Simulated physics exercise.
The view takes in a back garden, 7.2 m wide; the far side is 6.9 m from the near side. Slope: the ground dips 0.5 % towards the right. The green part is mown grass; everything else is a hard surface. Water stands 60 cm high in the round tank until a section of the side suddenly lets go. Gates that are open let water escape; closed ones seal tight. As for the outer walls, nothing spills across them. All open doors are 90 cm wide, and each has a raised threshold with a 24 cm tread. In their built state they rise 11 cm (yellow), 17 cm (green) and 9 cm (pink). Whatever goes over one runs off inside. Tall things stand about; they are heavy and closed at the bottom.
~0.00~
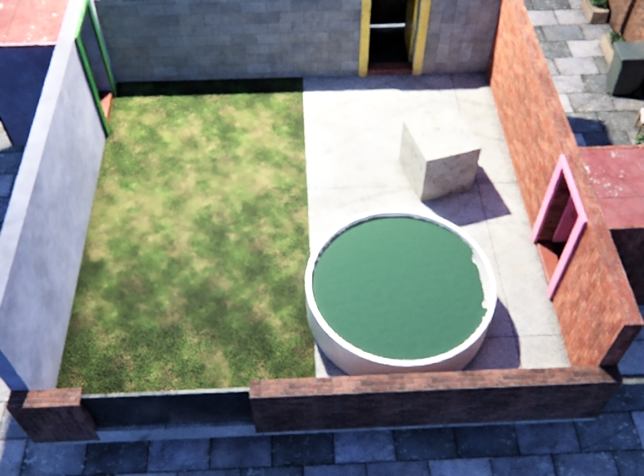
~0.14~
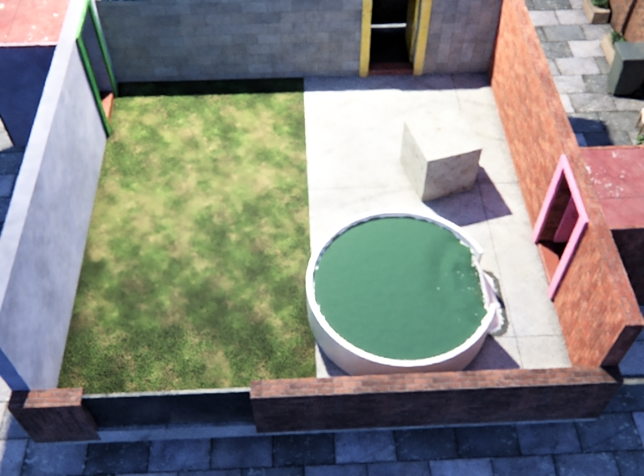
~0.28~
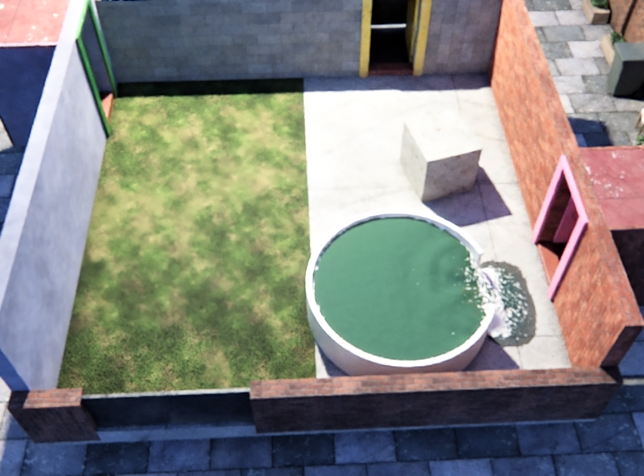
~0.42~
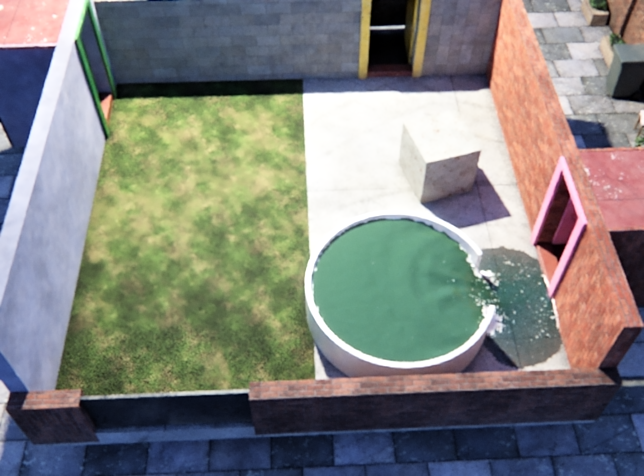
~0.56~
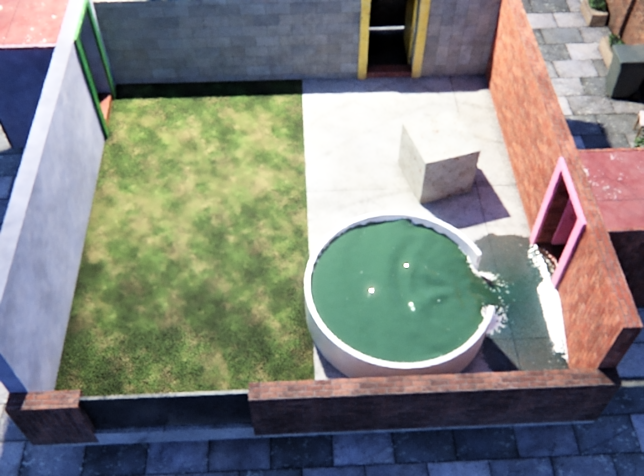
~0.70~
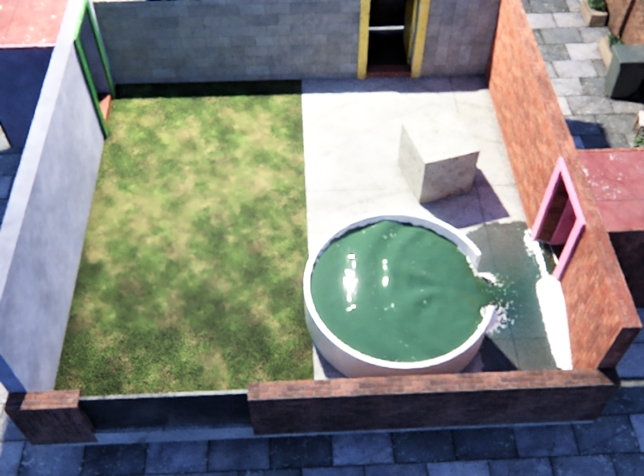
A round tank of green water breaks open on its right side, wetting the paving beside the pink door.
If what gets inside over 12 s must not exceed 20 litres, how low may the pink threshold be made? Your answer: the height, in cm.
Around 35 cm.
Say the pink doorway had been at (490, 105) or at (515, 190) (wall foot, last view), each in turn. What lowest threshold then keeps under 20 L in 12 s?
You'd want roughly 13.0 cm there first, then roughly 7.0 cm.
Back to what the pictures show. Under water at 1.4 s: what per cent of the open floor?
Around 10 per cent of the free floor.
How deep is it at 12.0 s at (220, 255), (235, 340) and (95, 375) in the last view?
First 3, then 3, then 3 cm.
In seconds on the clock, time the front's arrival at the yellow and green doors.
Arrival: Yellow 3.6 s, green not in the 12 s.
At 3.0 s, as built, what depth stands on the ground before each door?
Reading in centimetres: Yellow = 0, green = 0, pink = 25.
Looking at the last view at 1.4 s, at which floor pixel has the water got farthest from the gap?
(502, 169).
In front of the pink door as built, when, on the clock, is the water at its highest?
At about 1.6 s.
After 1.4 s water covers 10 % of the floor, deepest (44 cm) near (566, 398); 31 cm at the pink door, 99 litres in over its 9 cm threshold.
After 3.0 s water covers 20 % of the floor, deepest (37 cm) near (462, 402); 25 cm at the pink door, 329 litres in over its 9 cm threshold.
After 12.0 s water covers 90 % of the floor, deepest (14 cm) near (470, 377); 12 cm at the pink door, 662 litres in over its 9 cm threshold.
At the pink door as built, the water arrived by 0.5 s and peaked near 32 cm at 1.6 s.
With a threshold of 29 cm, 57 litres would have come in within the 12 s; with 39.5 cm, 5 litres. So under 20 litres takes about 35 cm.
